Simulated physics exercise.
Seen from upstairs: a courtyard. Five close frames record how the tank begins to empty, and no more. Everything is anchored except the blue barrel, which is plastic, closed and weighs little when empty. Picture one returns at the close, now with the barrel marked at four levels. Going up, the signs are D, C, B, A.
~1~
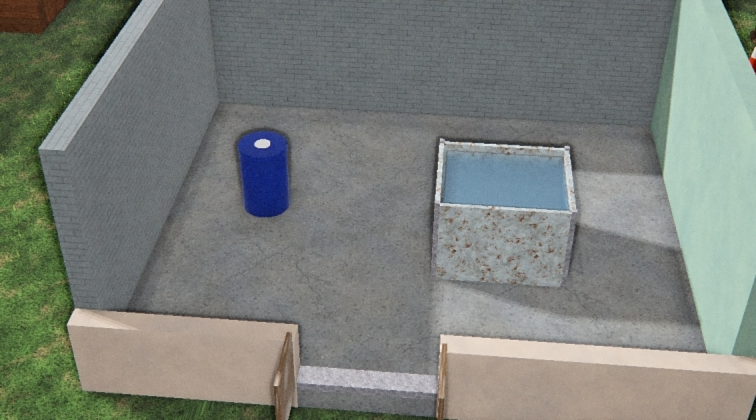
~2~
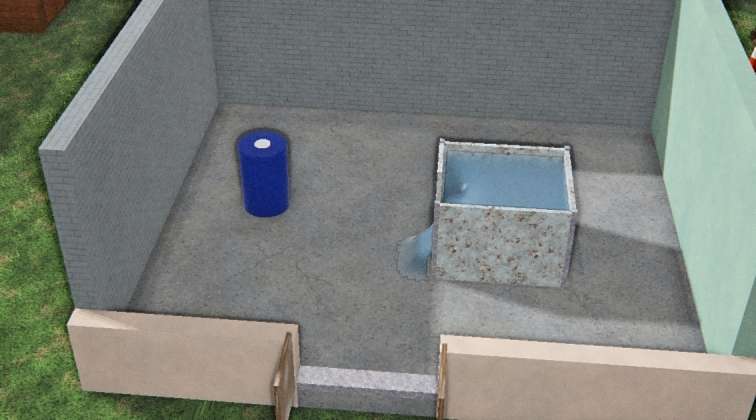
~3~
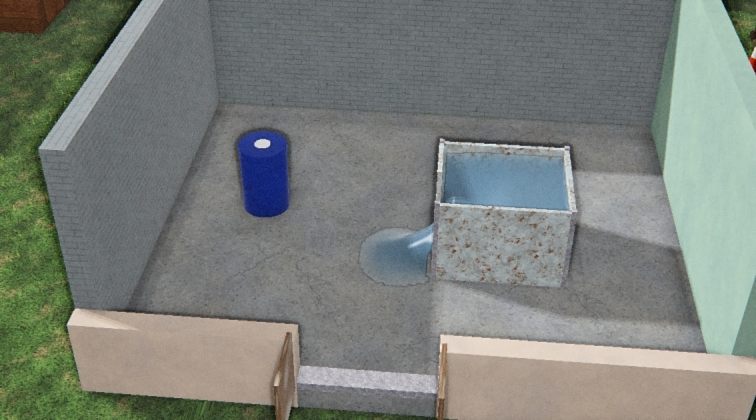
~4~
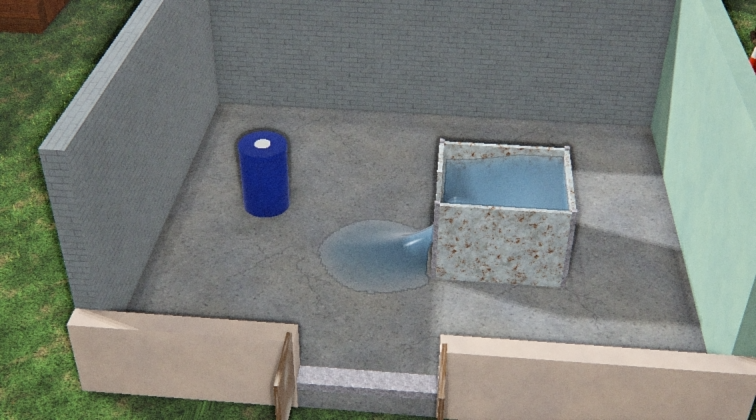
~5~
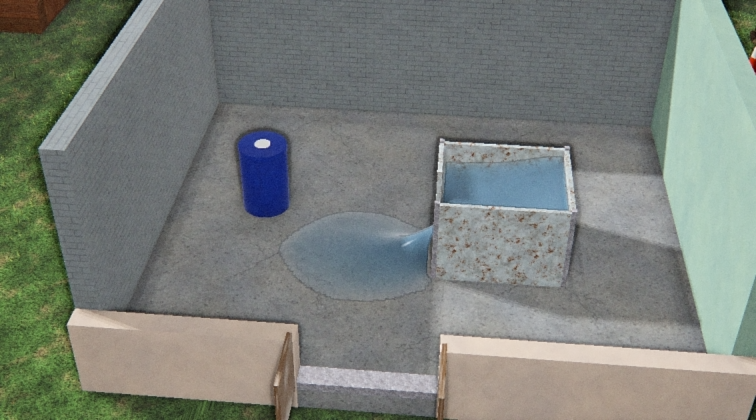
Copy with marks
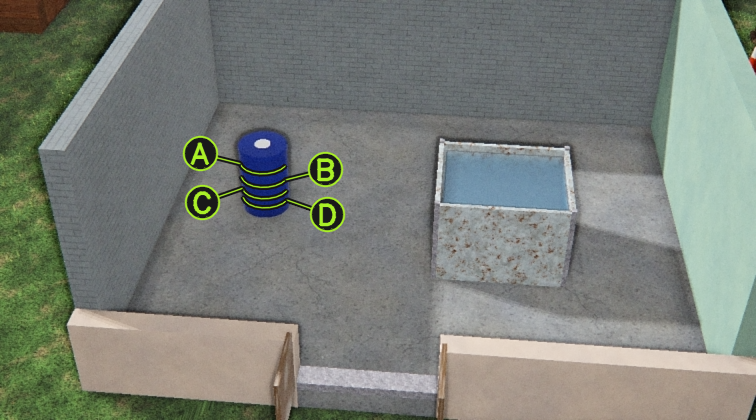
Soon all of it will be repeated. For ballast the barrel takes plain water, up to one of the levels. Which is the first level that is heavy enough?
That is line C.
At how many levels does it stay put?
Three of the four.
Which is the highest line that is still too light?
It is D.
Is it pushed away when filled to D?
Yes.
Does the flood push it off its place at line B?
No.
In lime, A at (259, 173); B at (260, 187); C at (261, 198); D at (262, 207); from the bottom up D, C, B, A.
With A, it does not move.
With B, it does not move.
With C, it shifts by a finger or two and stays.
With D, it is pushed about its own width away.
